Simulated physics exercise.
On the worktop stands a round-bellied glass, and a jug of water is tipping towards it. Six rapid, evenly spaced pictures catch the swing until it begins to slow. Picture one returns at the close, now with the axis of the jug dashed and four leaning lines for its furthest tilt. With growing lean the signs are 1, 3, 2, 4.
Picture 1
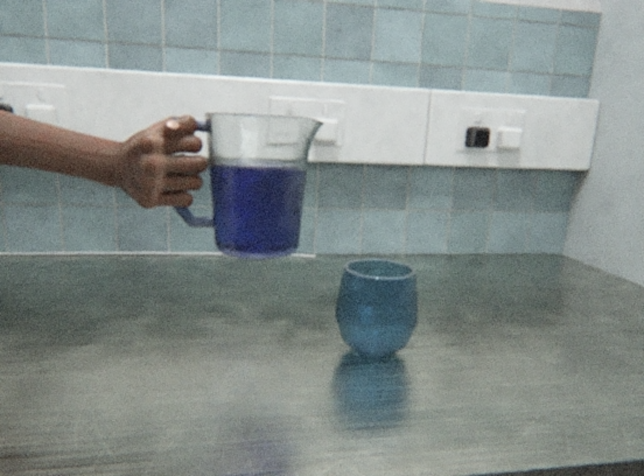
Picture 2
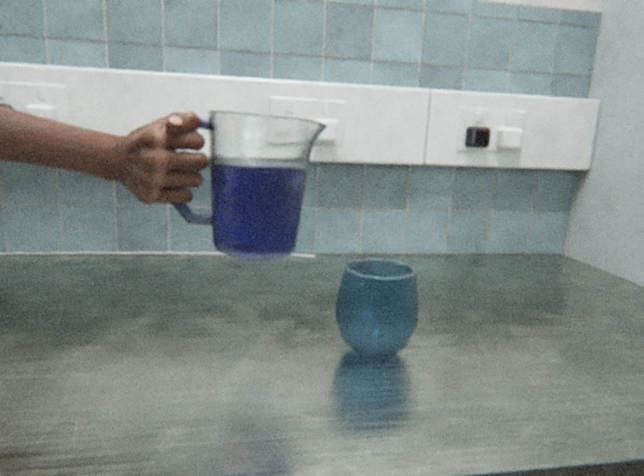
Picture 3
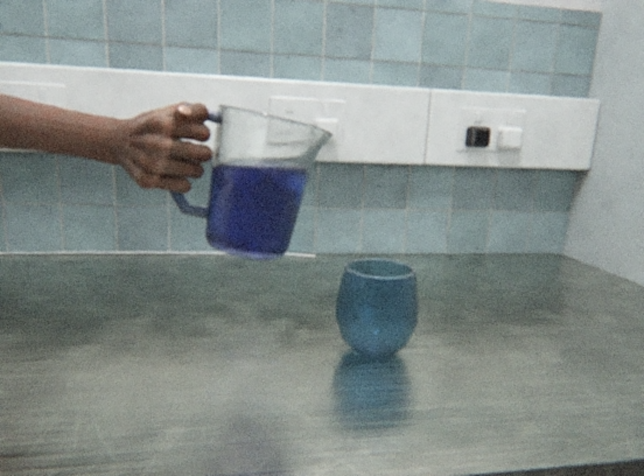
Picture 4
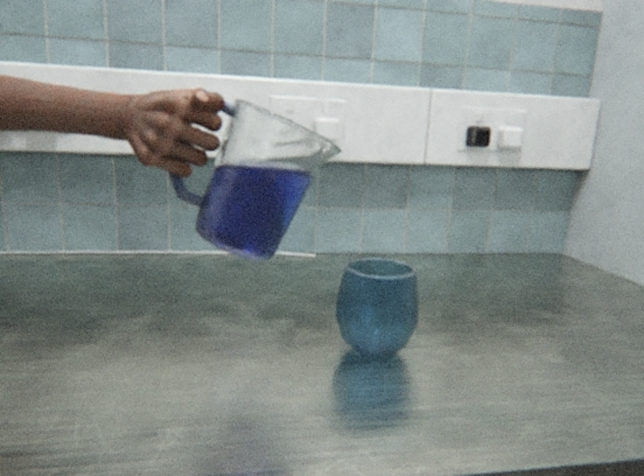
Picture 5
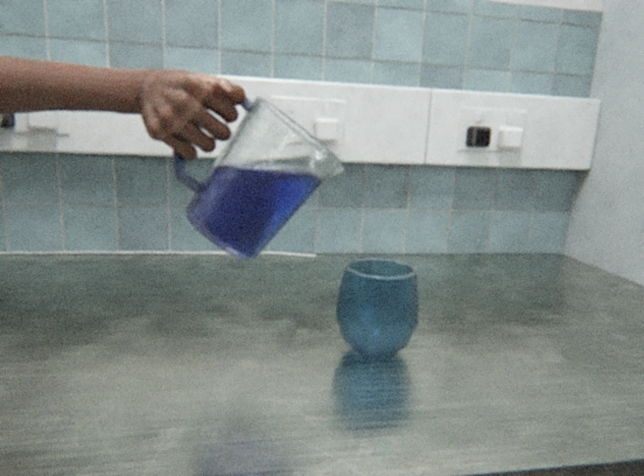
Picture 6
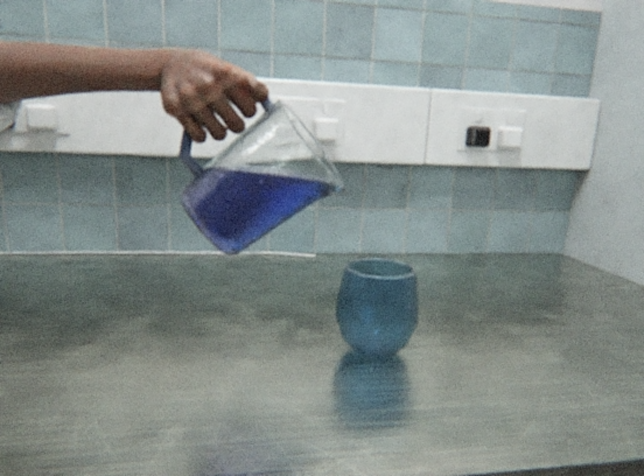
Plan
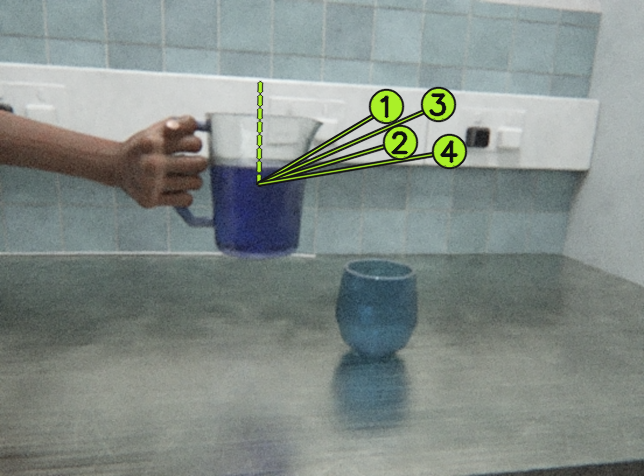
A hand reaching in from the left holds a clear jug of blue-violet liquid above a grey worktop, seen from the front and slightly above by a still camera. A round-bellied blue glass stands right of centre, before pale blue tiles and a white strip with sockets. The hand tilts the jug steadily rightwards, the wrist rising as the liquid slides towards the lip, with none leaving it.
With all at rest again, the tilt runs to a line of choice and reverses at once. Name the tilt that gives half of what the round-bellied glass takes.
Tilt 2 does it best.
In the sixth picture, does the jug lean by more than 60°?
No, it does not.
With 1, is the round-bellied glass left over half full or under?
Under half.
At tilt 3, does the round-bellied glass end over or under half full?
Under half.
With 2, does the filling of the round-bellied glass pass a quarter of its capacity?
Yes.
On the marked copy, 1 at (372, 116); 2 at (383, 146); 3 at (423, 111); 4 at (432, 154).
If 1 is chosen, the round-bellied glass ends with about 19 % of what it can hold.
If 2 is chosen, the round-bellied glass ends with about 52 % of what it can hold.
If 3 is chosen, the round-bellied glass ends with about 34 % of what it can hold.
If 4 is chosen, the round-bellied glass ends with about 69 % of what it can hold.
